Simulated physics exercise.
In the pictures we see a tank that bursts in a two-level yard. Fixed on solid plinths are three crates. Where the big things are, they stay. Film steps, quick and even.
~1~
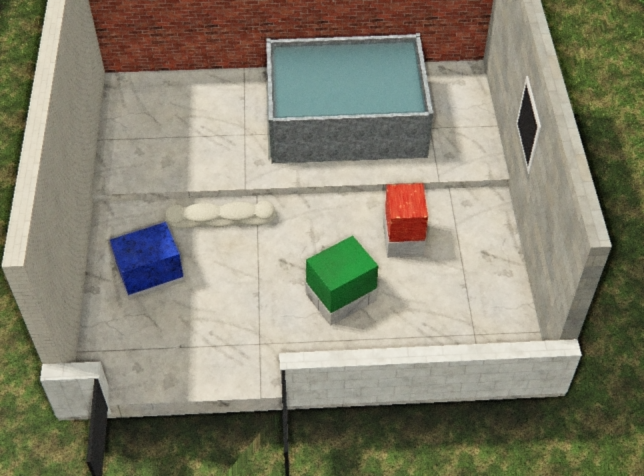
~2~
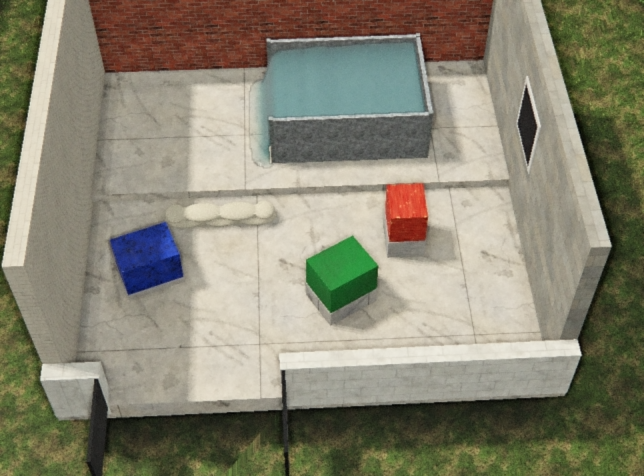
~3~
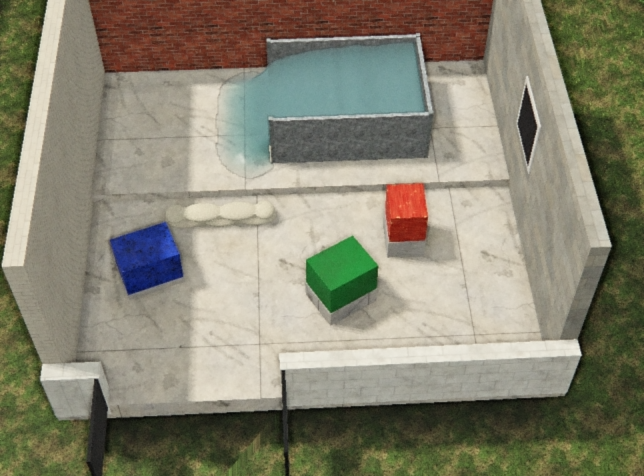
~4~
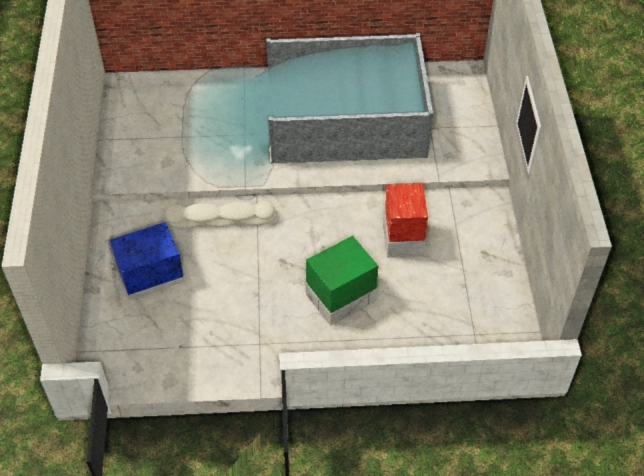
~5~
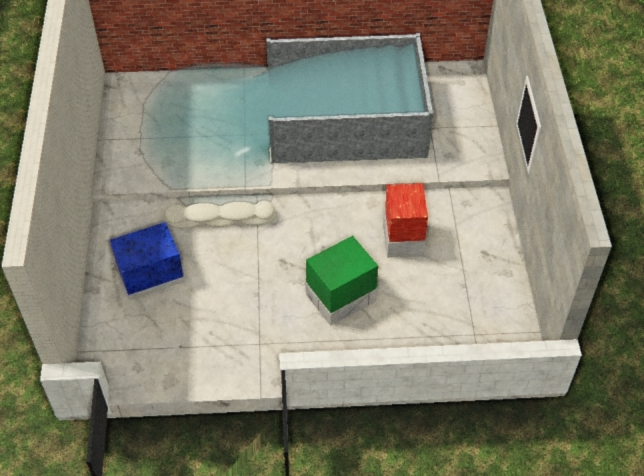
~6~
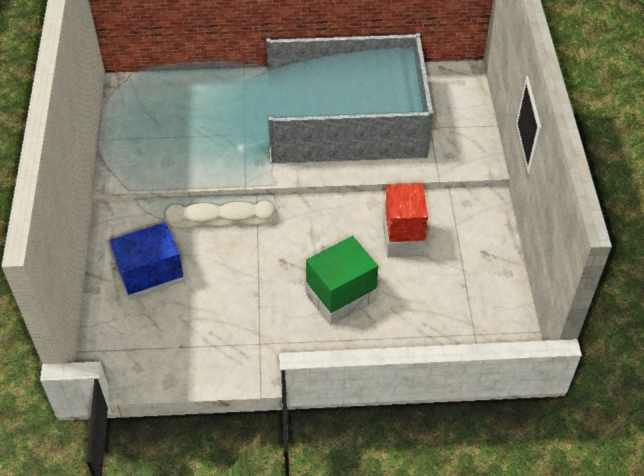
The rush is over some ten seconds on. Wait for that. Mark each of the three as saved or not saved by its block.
Red crate - saved; blue crate - not saved; green crate - saved.
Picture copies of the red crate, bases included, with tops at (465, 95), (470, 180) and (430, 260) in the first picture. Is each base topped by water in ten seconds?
So, in the order given: Untouched, untouched, untouched.
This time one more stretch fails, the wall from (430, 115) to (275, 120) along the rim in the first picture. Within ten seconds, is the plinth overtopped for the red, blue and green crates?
My guess is red goes wet, blue goes wet, and green goes wet.
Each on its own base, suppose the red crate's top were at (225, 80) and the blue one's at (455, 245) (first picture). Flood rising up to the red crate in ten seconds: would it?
After ten seconds, the red one is overtopped.
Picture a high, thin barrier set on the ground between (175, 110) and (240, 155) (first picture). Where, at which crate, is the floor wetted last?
Last comes the green crate.
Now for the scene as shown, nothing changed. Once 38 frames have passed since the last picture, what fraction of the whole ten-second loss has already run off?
Roughly 60 percent of it.
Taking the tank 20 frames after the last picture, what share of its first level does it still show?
I make it 18 per cent.
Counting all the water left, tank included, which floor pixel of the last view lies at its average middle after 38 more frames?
About (257, 196).
A moment on, water covers 25 % of the floor; the red crate not reached, the blue crate not reached, the green crate not reached.
Next, water covers 35 % of the floor; the red crate not reached, the blue crate water round its plinth, the green crate not reached.
Then, water covers 50 % of the floor; the red crate not reached, the blue crate water round its plinth, the green crate water round its plinth.
Later, water covers 90 % of the floor; the red crate water round its plinth, the blue crate water round its plinth, the green crate water round its plinth.
In the end, water covers 95 % of the floor; the red crate stayed above the water, the blue crate was topped, the green crate stayed above the water.
